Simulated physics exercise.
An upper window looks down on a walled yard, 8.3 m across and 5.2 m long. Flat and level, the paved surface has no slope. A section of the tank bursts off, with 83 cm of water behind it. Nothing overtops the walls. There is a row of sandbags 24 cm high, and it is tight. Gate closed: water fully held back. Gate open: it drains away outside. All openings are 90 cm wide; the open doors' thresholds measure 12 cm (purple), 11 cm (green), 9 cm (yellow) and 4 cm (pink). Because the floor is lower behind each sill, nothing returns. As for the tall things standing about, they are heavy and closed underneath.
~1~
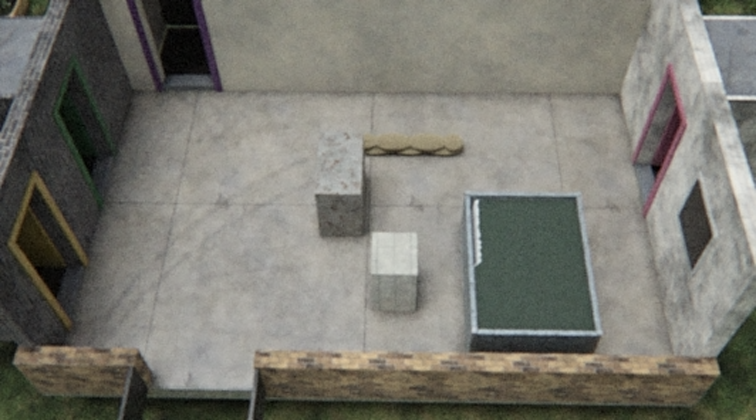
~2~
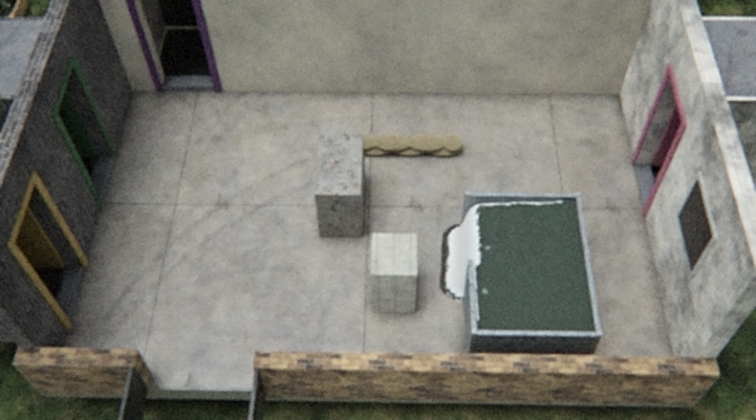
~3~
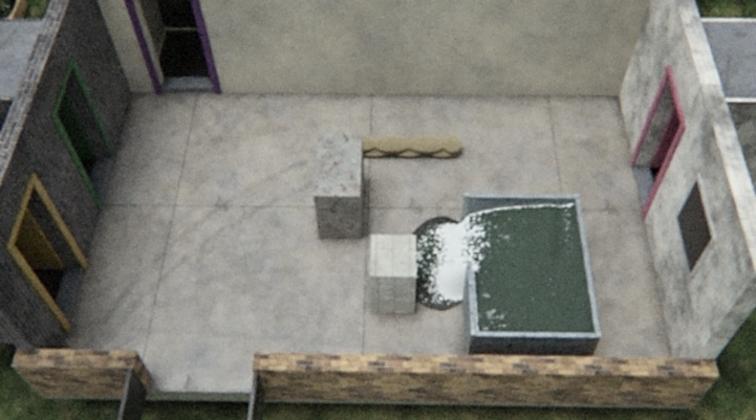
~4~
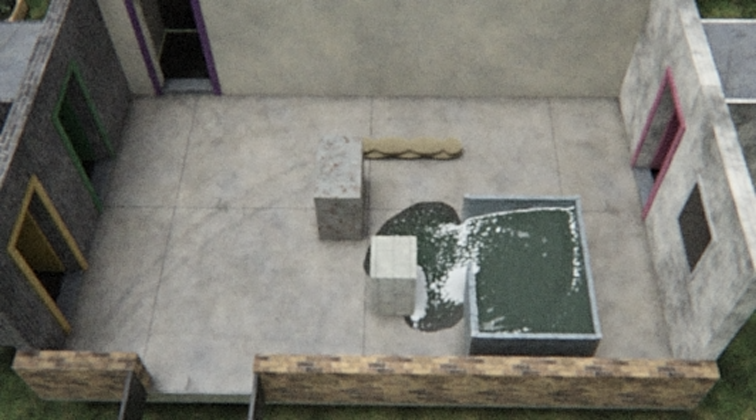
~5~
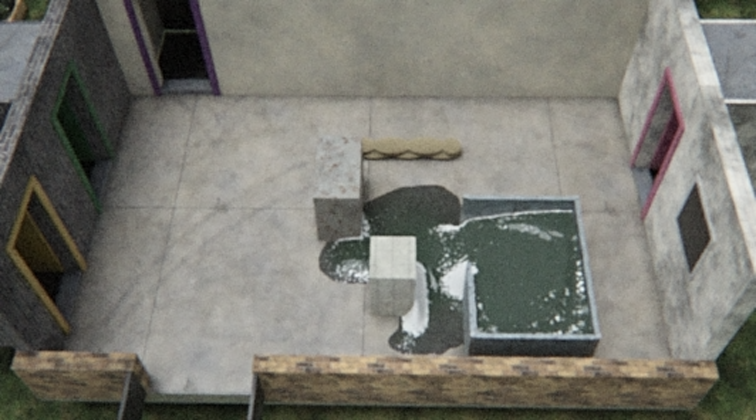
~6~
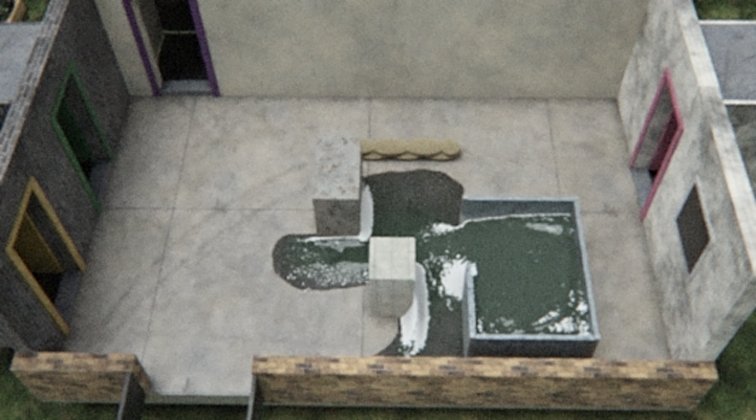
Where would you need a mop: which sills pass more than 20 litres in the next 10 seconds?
As I see it, purple door: Below the cap, green door: Below the cap, yellow door: Above the cap, pink door: Above the cap.
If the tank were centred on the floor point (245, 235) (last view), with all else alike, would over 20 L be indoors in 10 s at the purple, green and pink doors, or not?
With respect to that limit, purple ends up outside it, green ends up outside it, pink ends up inside it.
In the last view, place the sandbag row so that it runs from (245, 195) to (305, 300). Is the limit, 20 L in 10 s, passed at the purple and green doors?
Against that limit: Purple below, green not over.
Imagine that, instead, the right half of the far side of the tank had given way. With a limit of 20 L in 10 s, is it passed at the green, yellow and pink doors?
Compared with the limit, green is lower, yellow is lower and pink is higher.
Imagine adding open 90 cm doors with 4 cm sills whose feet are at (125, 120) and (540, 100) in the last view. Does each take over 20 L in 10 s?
In turn: Beyond it, short of it.
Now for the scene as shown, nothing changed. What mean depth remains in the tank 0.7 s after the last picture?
Mean depth: Some 50 cm.
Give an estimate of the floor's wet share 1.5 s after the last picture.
I'd guess around 55 %.
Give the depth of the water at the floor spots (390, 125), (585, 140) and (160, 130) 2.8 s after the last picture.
I'd read it as roughly 1, 1 and 1 cm, in that order.
Then, 0.7 s after the last picture water covers 30 % of the floor and is deepest (52 cm) near (367, 234); purple door not reached, green door not reached, yellow door not reached, pink door not reached.
Then, 1.5 s after the last picture water covers 55 % of the floor and is deepest (38 cm) near (367, 234); purple door not reached, green door 7 cm at the sill, 0 L in, yellow door 17 cm at the sill, 8 L in, pink door not reached.
Then, 2.8 s after the last picture water covers 75 % of the floor and is deepest (25 cm) near (367, 234); purple door 1 cm at the sill, 0 L in, green door 14 cm at the sill, 0 L in, yellow door 15 cm at the sill, 49 L in, pink door 7 cm at the sill, 1 L in.
Then, 5.3 s after the last picture water covers 85 % of the floor and is deepest (14 cm) near (380, 169); purple door 6 cm at the sill, 0 L in, green door 8 cm at the sill, 5 L in, yellow door 12 cm at the sill, 86 L in, pink door 8 cm at the sill, 41 L in.
Then, 9.3 s after the last picture water covers 95 % of the floor and is deepest (10 cm) near (447, 144); purple door 8 cm at the sill, 0 L in, green door 7 cm at the sill, 5 L in, yellow door 5 cm at the sill, 91 L in, pink door 6 cm at the sill, 87 L in.
